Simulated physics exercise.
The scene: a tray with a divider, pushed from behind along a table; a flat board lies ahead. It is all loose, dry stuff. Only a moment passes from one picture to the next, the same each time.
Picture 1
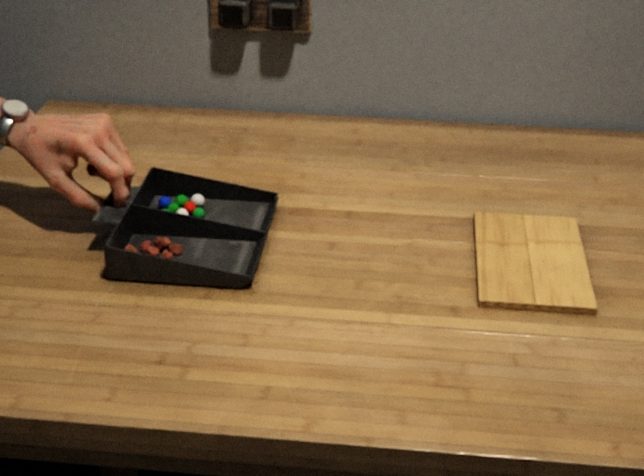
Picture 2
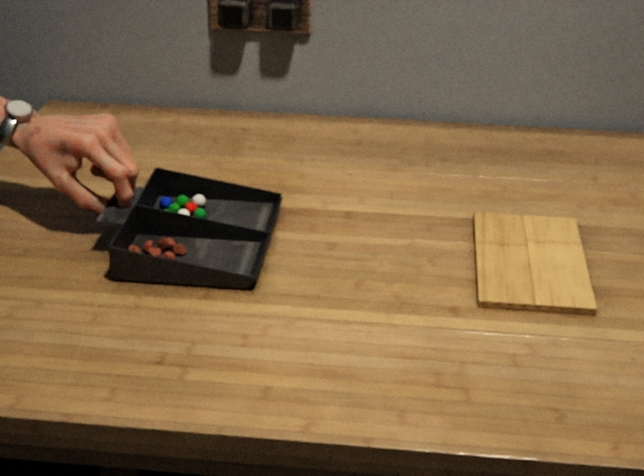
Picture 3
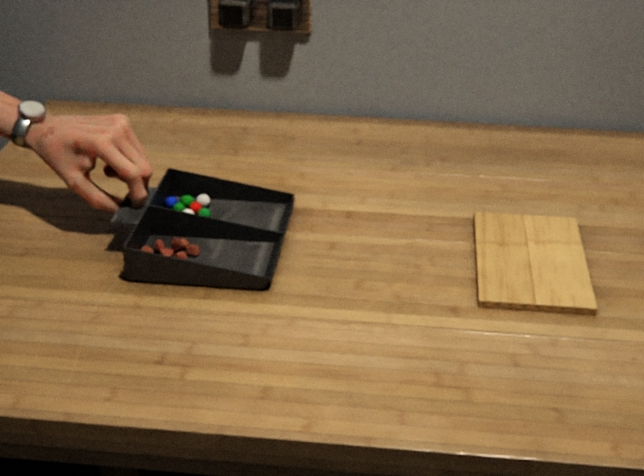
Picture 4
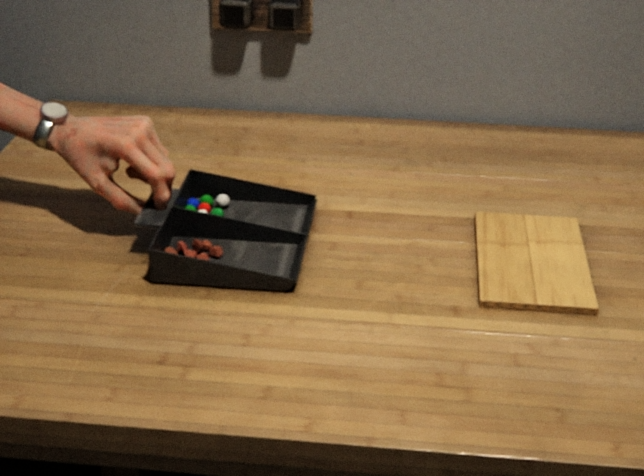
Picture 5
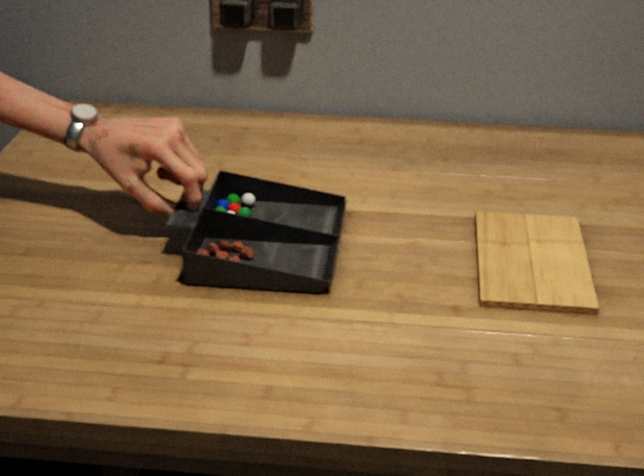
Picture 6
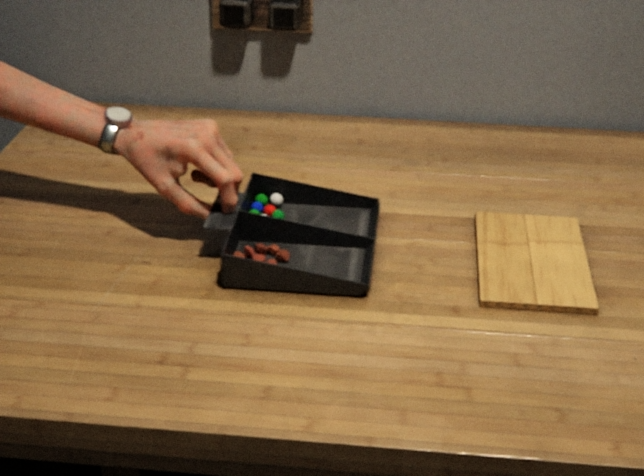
A black divided tray holding colourful marbles in the back section and reddish-brown bits in the front sat still at first, then slid right across the wooden table as a hand pushed it from behind.
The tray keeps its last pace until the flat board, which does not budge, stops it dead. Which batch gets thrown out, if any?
Here the front batch stays in the tray, and the back batch sends some over the front rim.
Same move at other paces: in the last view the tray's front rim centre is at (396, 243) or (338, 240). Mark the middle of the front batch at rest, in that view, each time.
One: (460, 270). Two: (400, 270).
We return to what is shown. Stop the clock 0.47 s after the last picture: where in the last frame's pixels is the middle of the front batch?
At about (435, 269).
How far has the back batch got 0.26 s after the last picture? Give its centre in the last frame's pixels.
Close to (423, 222).
Then, 0.08 s on from there, tray still sliding, front rim near (424, 245); front batch all inside; back batch all inside.
Then, 0.26 s on from there, tray stopped at the flat board; front batch all inside, moved towards the front rim; back batch all inside, moved towards the front rim.
Then, 0.47 s on from there, tray stopped at the flat board; front batch all inside, moved towards the front rim; back batch near half out of the tray.
In the end, tray stopped at the flat board; front batch all inside, moved towards the front rim; back batch near half out of the tray.
